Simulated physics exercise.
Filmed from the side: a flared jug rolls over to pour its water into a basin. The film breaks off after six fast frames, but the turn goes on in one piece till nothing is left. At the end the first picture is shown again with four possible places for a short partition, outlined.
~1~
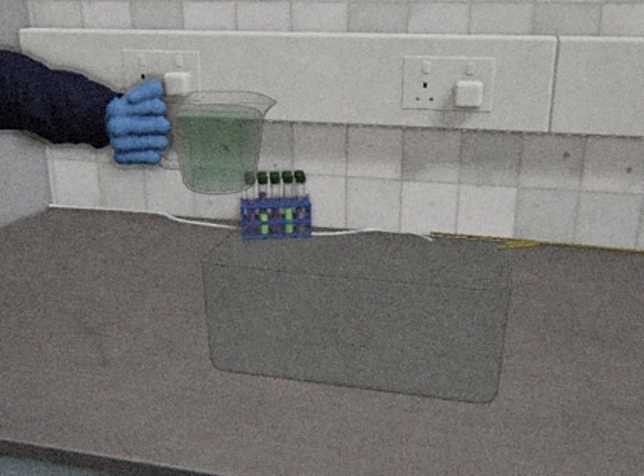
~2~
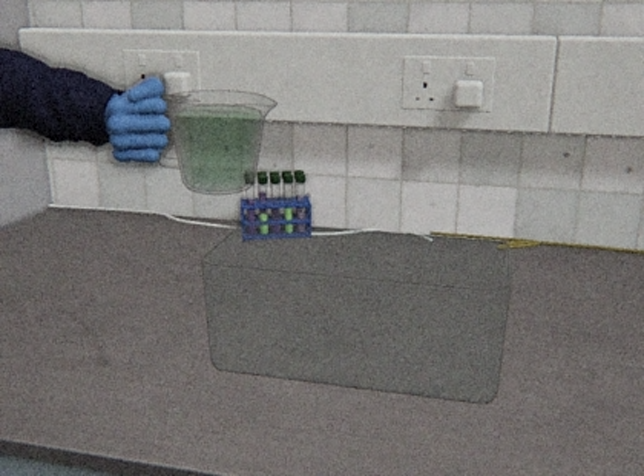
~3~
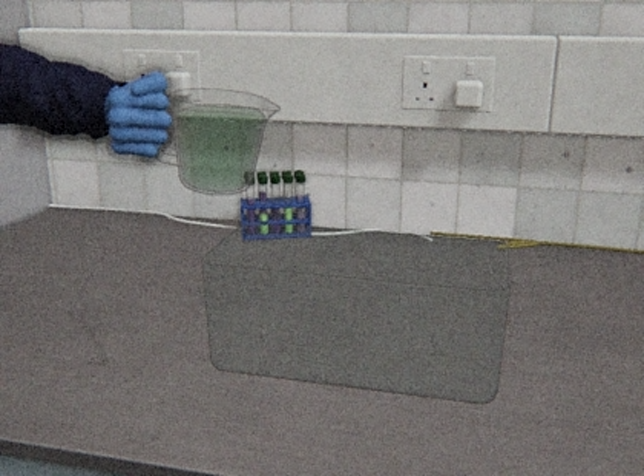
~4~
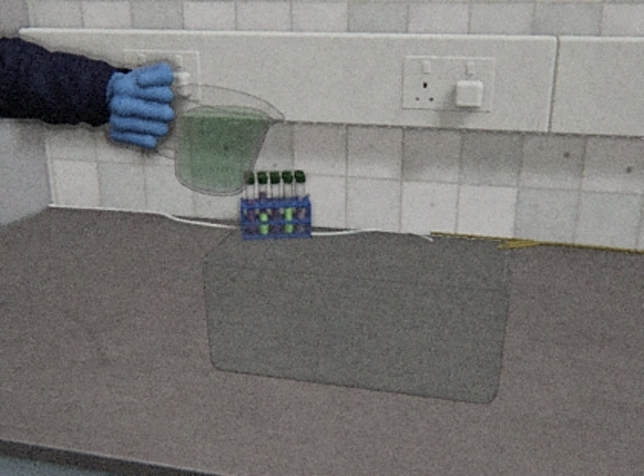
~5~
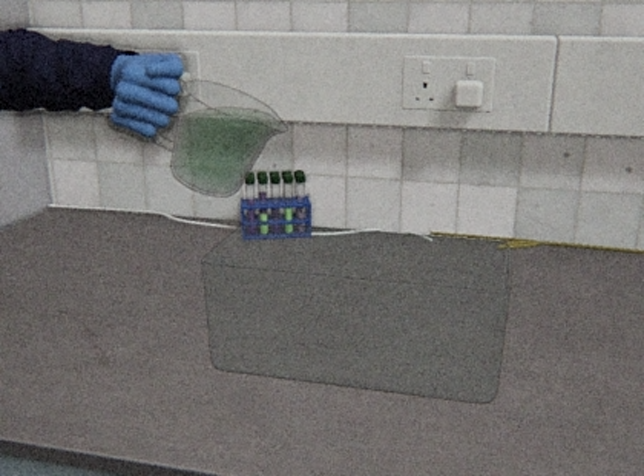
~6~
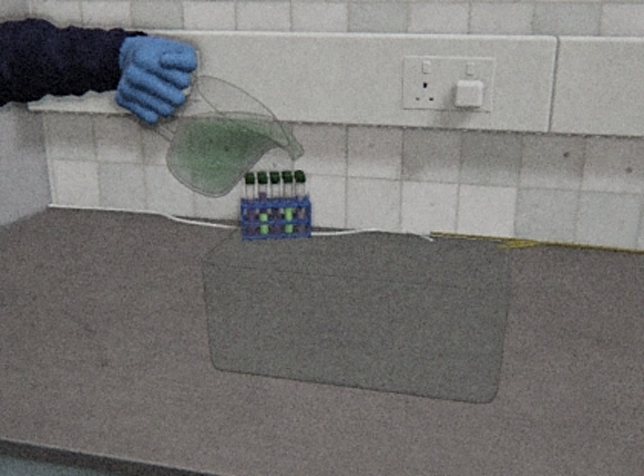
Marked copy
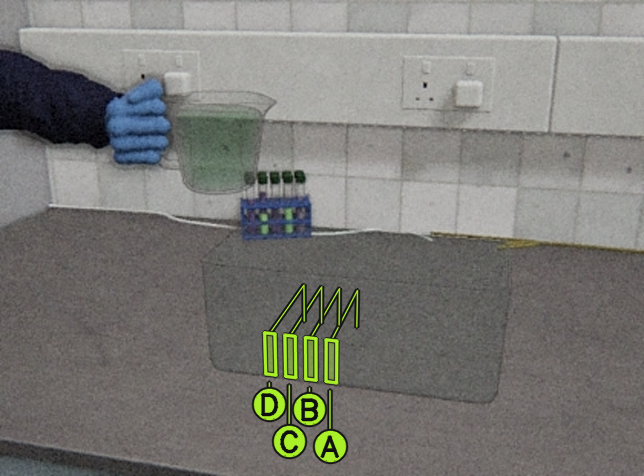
A blue-gloved hand in a dark sleeve reaches in from the left, holding a clear flared jug of greenish water above a grey countertop, seen from the side by a still camera. A transparent basin sits in front, with a blue rack of green-capped tubes behind it by the white tiled wall and sockets. The hand lifts and rolls the jug rightward until water slips over its lip.
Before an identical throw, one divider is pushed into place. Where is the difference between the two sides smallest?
It is B.
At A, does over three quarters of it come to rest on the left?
Yes.
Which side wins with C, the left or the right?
More ends on the right.
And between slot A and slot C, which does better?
C.
In lime, A at (330, 390); B at (309, 387); C at (289, 385); D at (269, 382).
If A is chosen, about 85 % ends left of the wall and 13 % right of it.
If B is chosen, about 52 % ends left of the wall and 48 % right of it.
If C is chosen, about 23 % ends left of the wall and 76 % right of it.
If D is chosen, about 9 % ends left of the wall and 91 % right of it.
